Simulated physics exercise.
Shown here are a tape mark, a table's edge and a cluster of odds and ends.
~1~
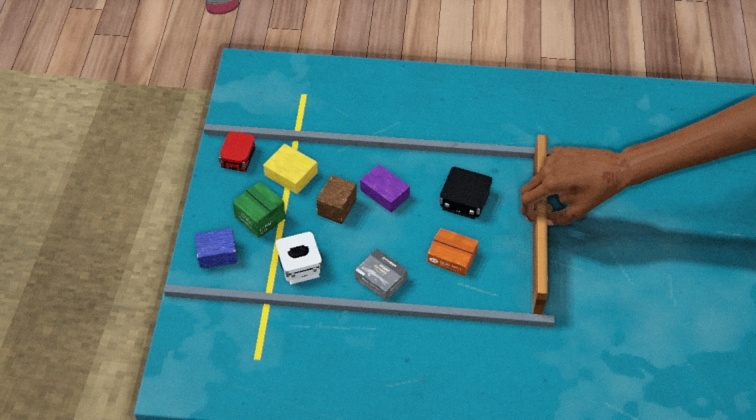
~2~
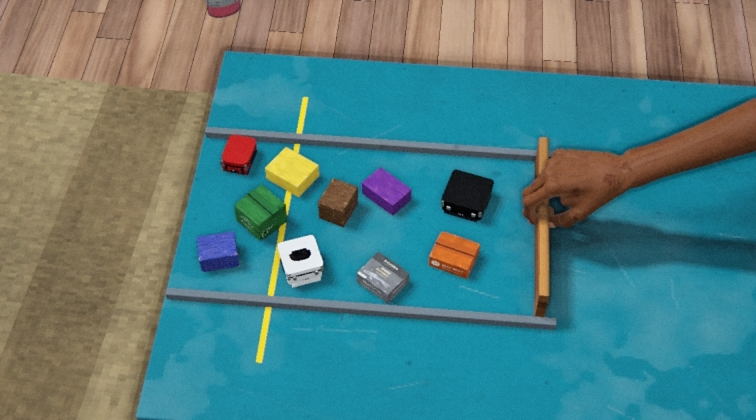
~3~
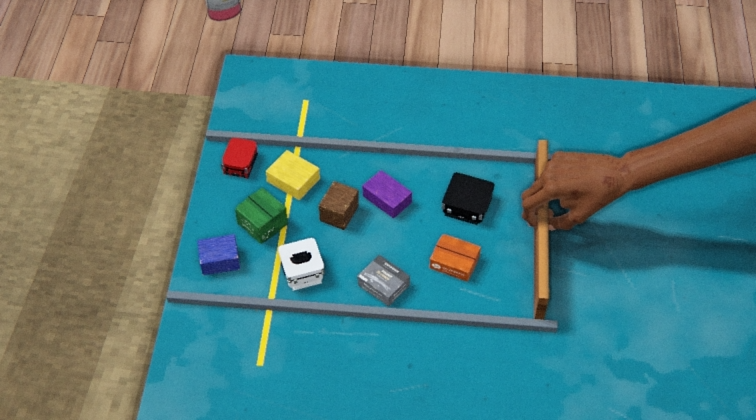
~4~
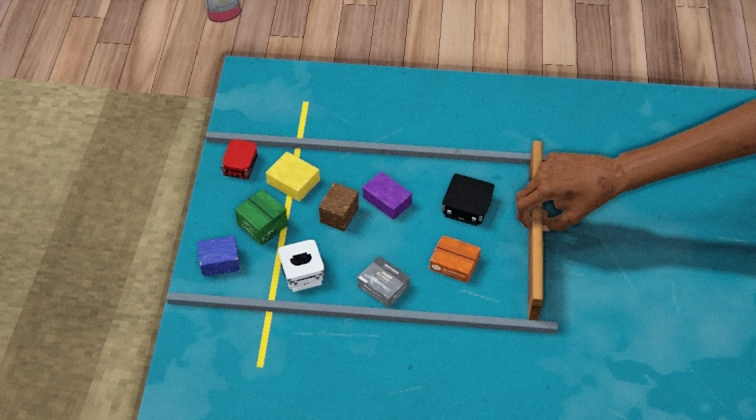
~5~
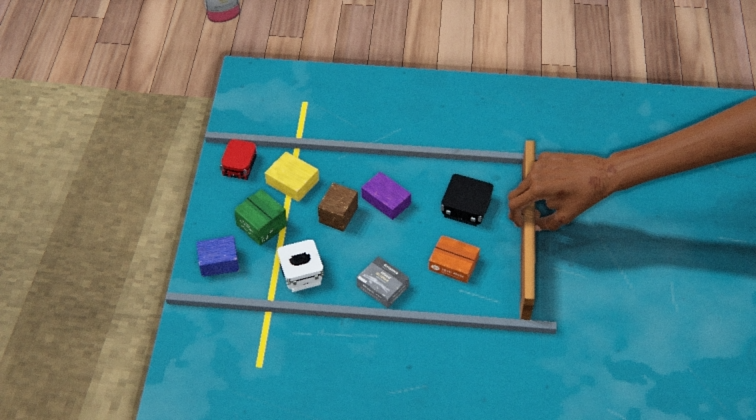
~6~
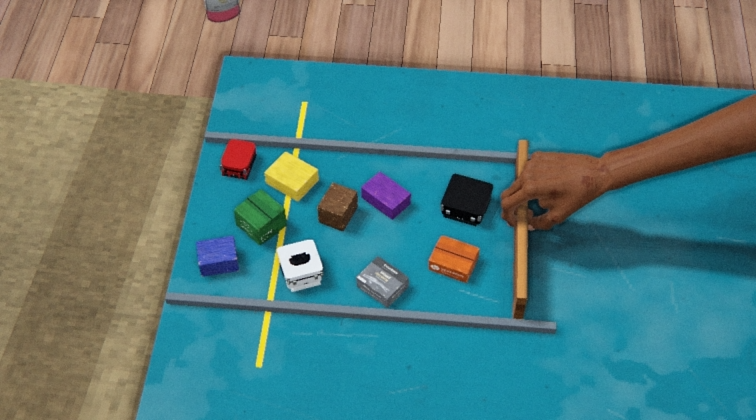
A hand sliding a wooden board slightly left between two grey rails toward scattered colourful blocks sitting still on a blue tabletop.
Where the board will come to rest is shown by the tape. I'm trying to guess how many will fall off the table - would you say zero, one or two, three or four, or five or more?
It ends with a lone piece or a pair gone from the top.
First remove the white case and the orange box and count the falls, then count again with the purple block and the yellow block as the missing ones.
Fallen: 1 in the first try, 0 in the other.
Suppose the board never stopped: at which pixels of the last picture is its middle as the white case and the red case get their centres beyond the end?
First one: Around (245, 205). Other one: Around (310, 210).
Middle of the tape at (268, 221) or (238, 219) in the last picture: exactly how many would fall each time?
On the floor, 3 then 5.
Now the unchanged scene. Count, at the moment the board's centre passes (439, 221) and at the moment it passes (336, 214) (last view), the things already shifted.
So 3, and at the other place 9.
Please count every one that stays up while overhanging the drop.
Tally: 3.
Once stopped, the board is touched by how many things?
The number is 3.
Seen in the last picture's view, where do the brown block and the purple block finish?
The first one ends at (233, 212), the second at (237, 169).
A little later, none off yet; blue block at rest near (218, 256); red case at rest near (239, 160); green box at rest near (261, 217).
Next, none off yet; blue block at rest near (218, 256); red case at rest near (237, 160); green box at rest near (259, 218).
When it is over, the number that fall off is one or two; down, red case.
